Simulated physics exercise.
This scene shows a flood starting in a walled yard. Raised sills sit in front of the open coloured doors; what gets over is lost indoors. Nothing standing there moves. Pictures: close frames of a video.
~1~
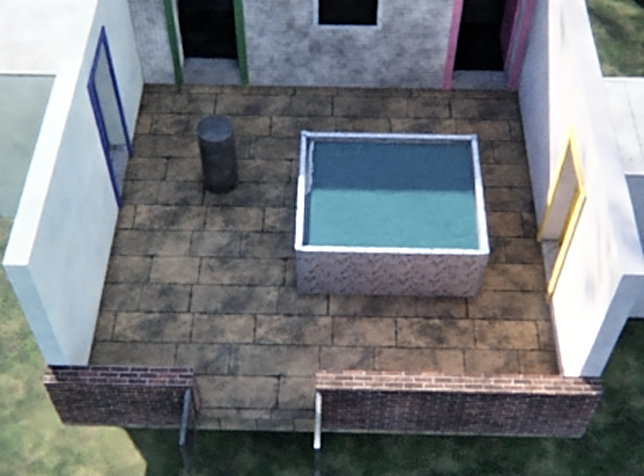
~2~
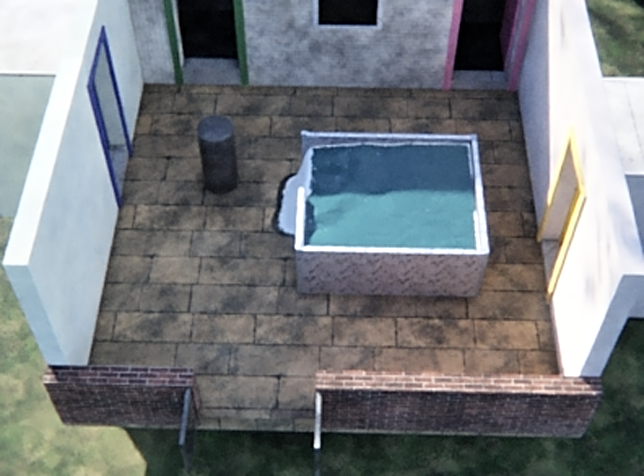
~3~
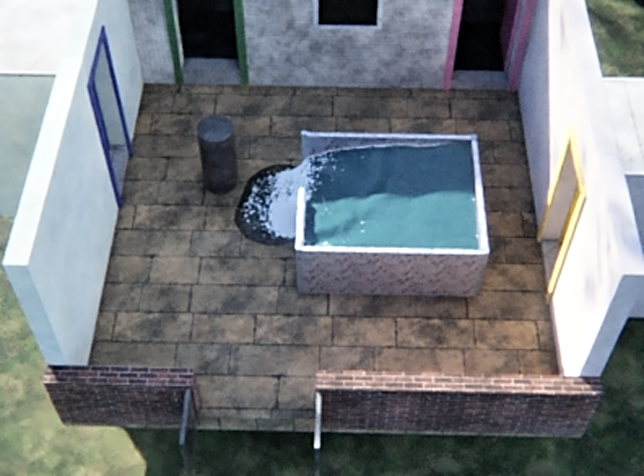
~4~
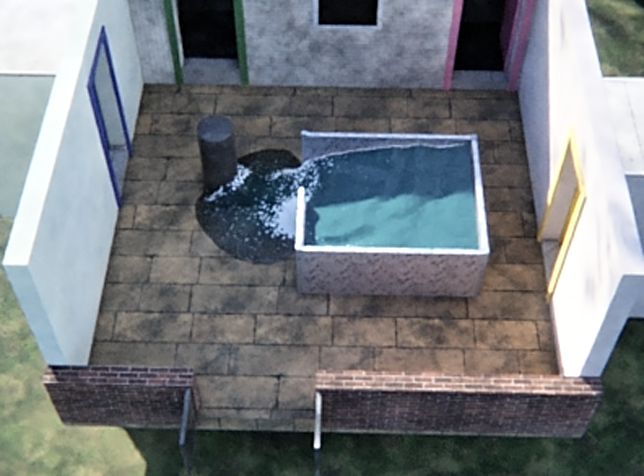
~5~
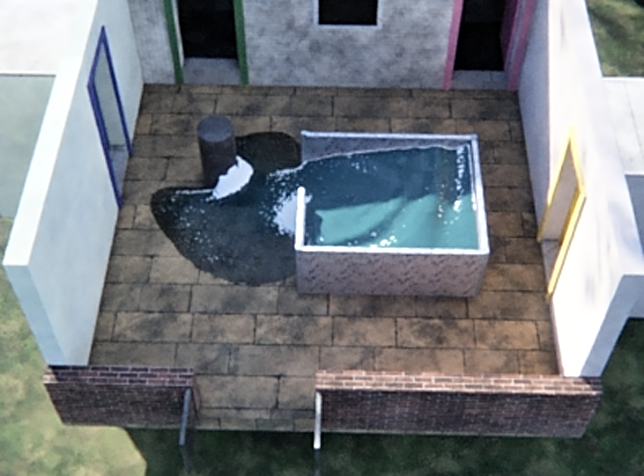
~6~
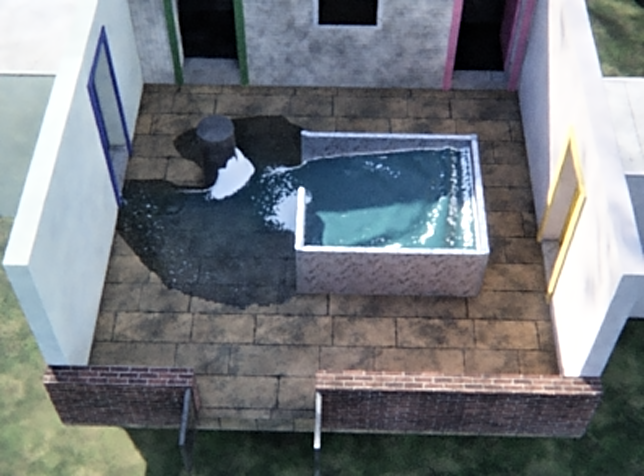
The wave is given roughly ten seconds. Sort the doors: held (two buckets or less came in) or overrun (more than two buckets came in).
Sorted: Green door held, blue door held, pink door held, yellow door overrun.
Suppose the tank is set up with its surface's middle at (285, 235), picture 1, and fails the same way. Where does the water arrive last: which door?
Note: The door marked yellow.
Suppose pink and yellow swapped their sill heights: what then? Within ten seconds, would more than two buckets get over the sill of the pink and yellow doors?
Pink goes past the mark, yellow falls short.
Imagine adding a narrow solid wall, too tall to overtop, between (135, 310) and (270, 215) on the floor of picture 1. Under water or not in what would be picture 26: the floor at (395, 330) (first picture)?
Spot check: Untouched.
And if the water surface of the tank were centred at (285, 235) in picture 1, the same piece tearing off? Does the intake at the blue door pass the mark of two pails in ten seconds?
Blue door: Overshoots.
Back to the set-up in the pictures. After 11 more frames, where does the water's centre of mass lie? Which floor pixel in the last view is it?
About (290, 221).
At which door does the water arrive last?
The yellow door.
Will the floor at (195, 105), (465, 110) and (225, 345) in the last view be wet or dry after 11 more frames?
Result, as listed: Wetted / not wetted / not wetted.
A moment on, water covers 35 % of the floor; the green door wet at the sill, nothing in, the blue door under two buckets in, the pink door not reached, the yellow door not reached.
Next, water covers 40 % of the floor; the green door wet at the sill, nothing in, the blue door under two buckets in, the pink door not reached, the yellow door not reached.
Then, water covers 70 % of the floor; the green door wet at the sill, nothing in, the blue door under two buckets in, the pink door wet at the sill, nothing in, the yellow door not reached.
Later, water covers 95 % of the floor; the green door wet at the sill, nothing in, the blue door under two buckets in, the pink door wet at the sill, nothing in, the yellow door wet at the sill, nothing in.
In the end, water covers 100 % of the floor; the green door wet at the sill, nothing in, the blue door under two buckets in, the pink door wet at the sill, nothing in, the yellow door over two buckets in.
